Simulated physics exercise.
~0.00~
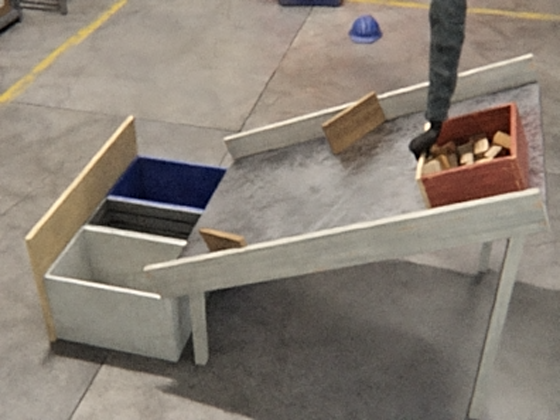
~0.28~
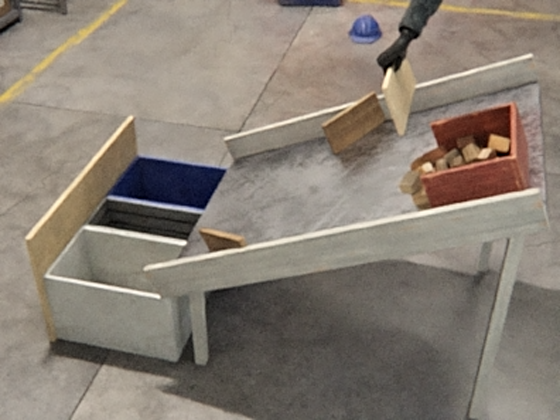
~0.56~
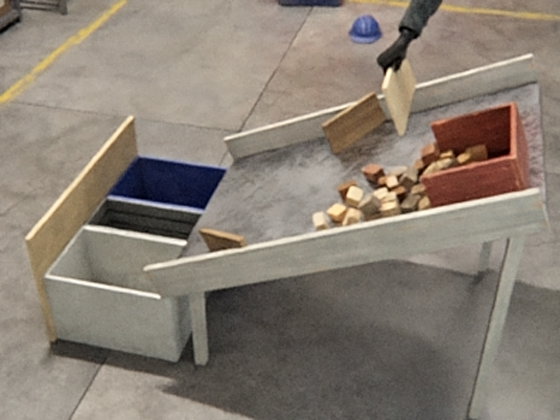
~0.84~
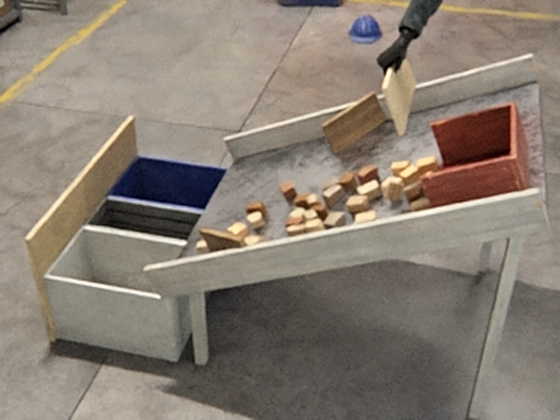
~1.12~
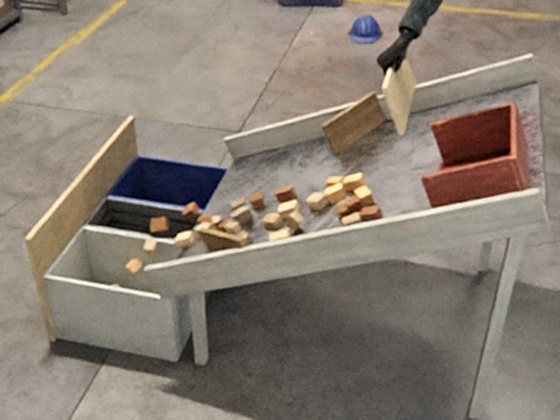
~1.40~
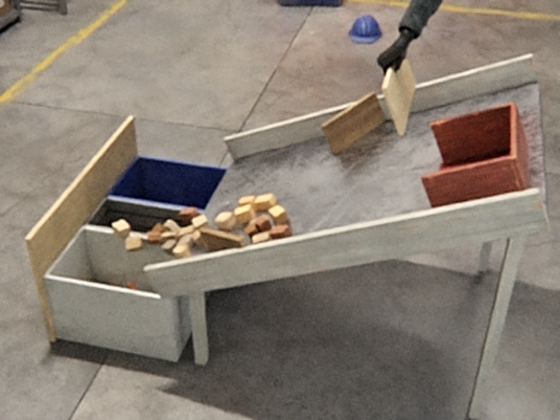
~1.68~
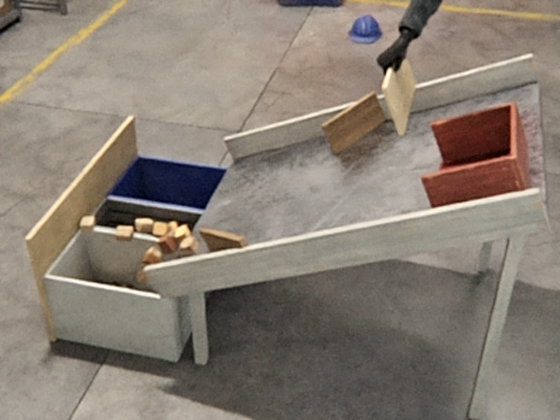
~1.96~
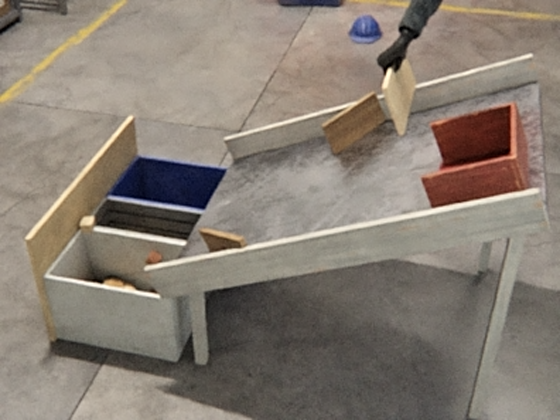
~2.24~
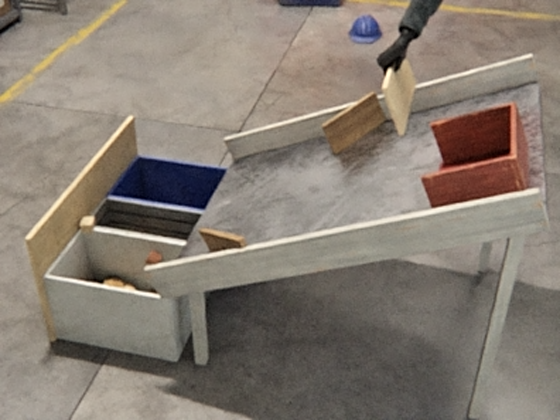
A gloved hand lifts a board, and wooden blocks slide into white and grey bins.
